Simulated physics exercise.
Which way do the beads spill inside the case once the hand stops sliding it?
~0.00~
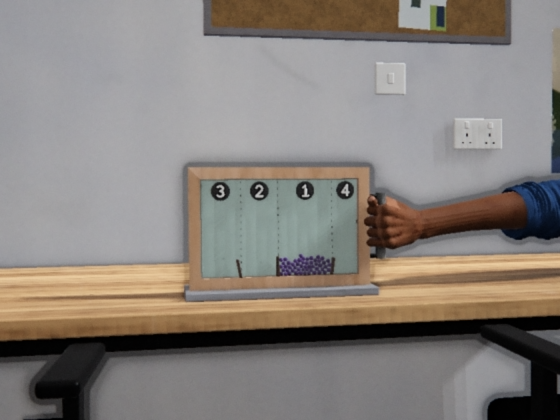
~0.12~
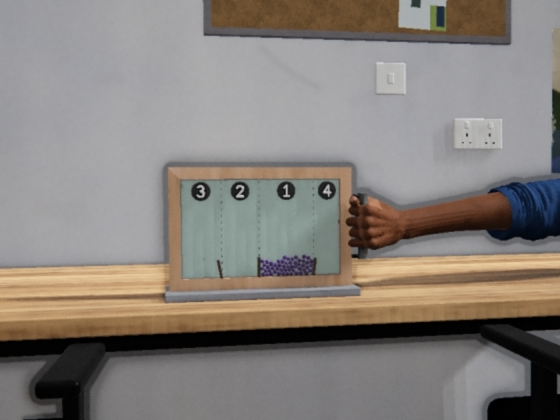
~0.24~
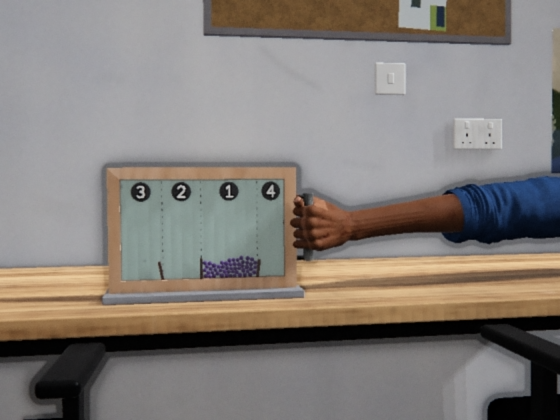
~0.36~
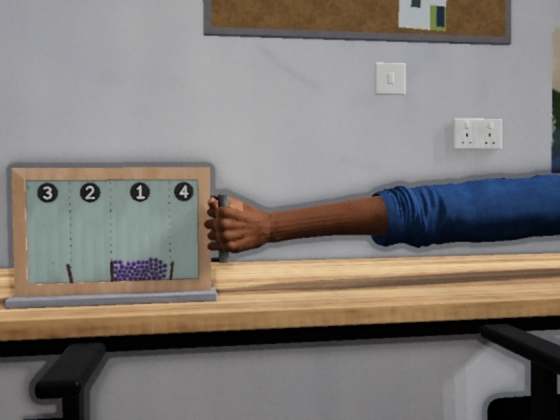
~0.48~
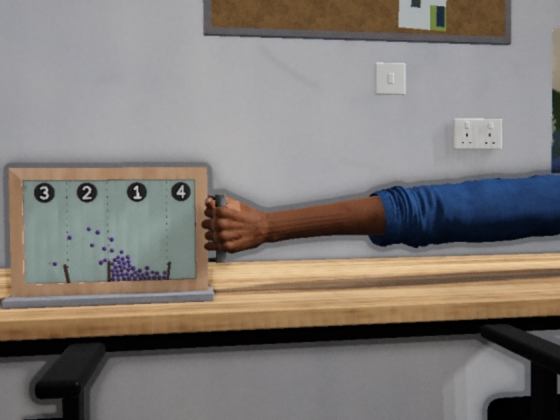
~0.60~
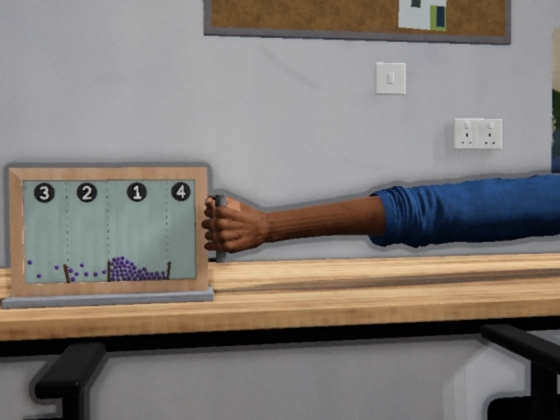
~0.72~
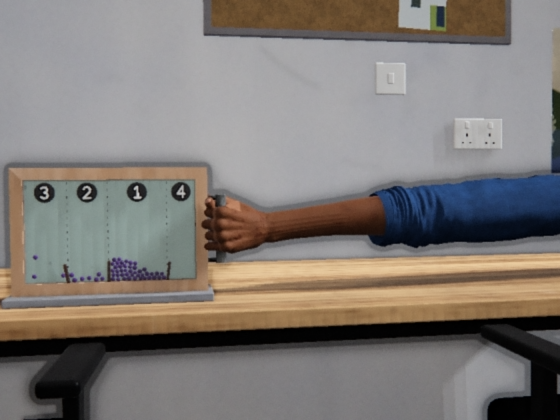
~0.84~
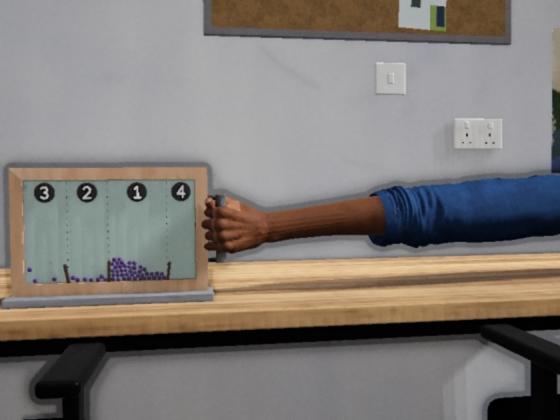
The beads spill to the left, over the low divider and into the strips marked two and three.
